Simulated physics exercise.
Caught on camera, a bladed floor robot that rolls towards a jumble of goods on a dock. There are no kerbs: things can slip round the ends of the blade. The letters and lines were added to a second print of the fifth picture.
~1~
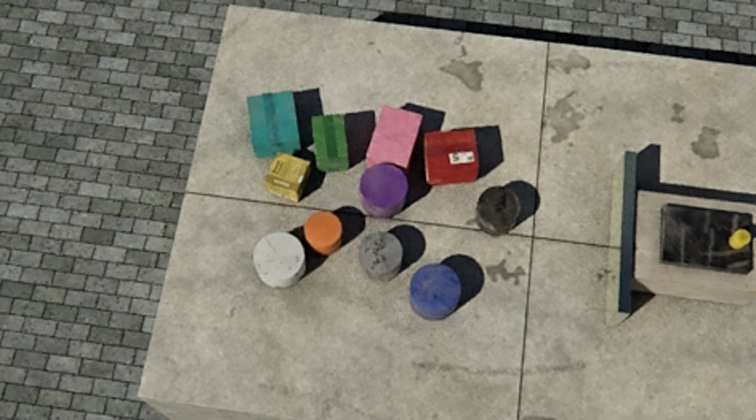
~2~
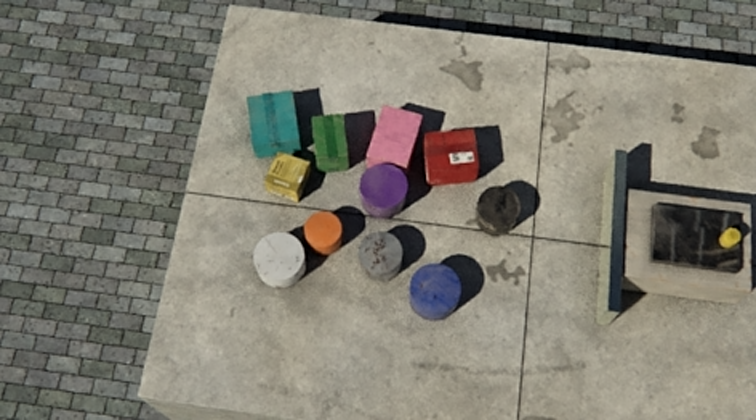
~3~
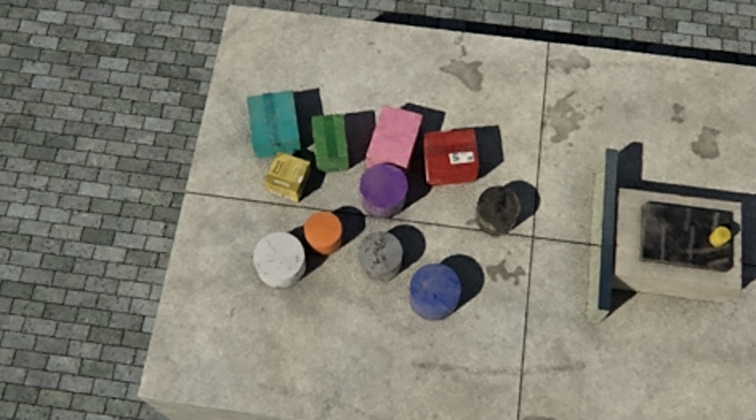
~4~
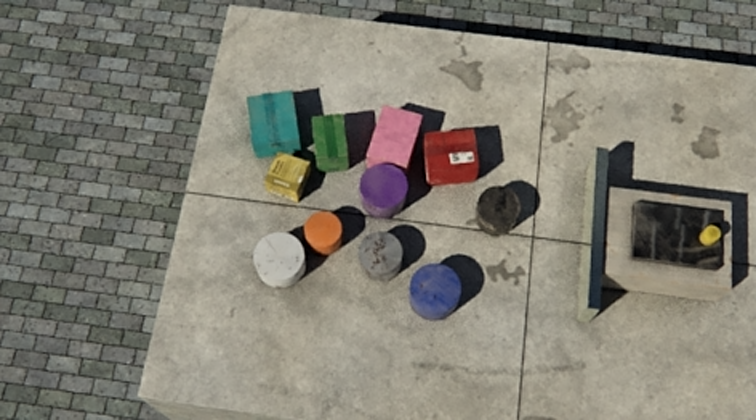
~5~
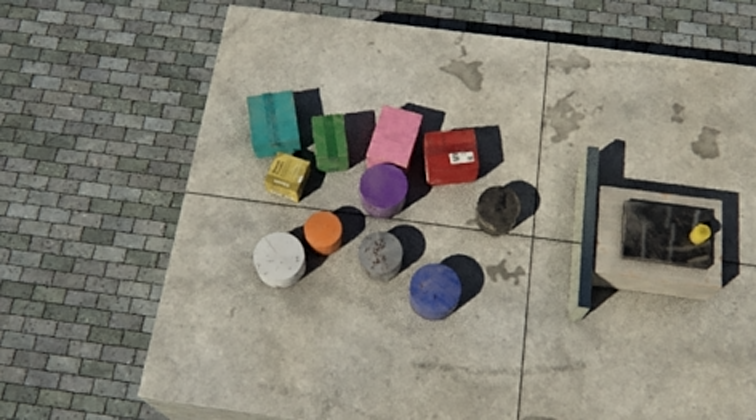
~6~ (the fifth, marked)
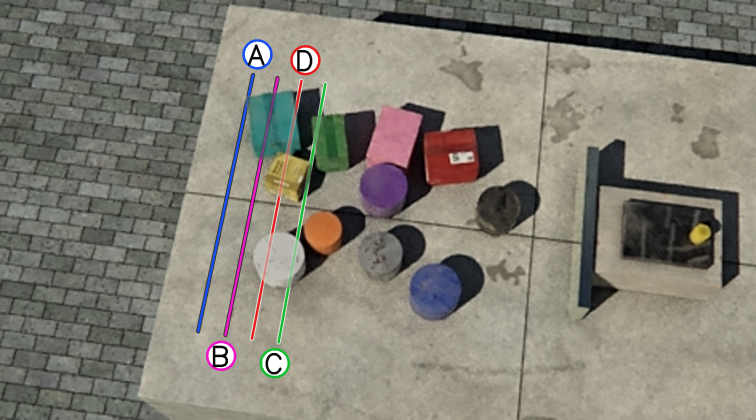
We see colourful boxes and round canisters clustered on a pale concrete slab beside grey paving, all staying still, while a bladed floor robot at the right rolls slowly leftward a short way, its wide blade facing them.
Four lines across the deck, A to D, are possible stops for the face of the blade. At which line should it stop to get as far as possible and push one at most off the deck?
It should halt at C.
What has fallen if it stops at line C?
It is the turquoise box.
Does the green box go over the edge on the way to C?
No.
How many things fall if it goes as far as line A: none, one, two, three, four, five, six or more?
In all, six or more.
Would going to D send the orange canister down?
By then, no.
On the marked copy, A at (227, 196); B at (253, 199); C at (303, 206); D at (278, 203).
With C. Early on, robot (555, 220); black pail (456, 206); turquoise box (274, 125).
Further on, robot (453, 207); turquoise box (246, 118); green box (281, 138).
At the end, robot (374, 197); turquoise box over the edge; green box (208, 129); one fallen.
As for the rest, A drops six; B drops four; D drops three.
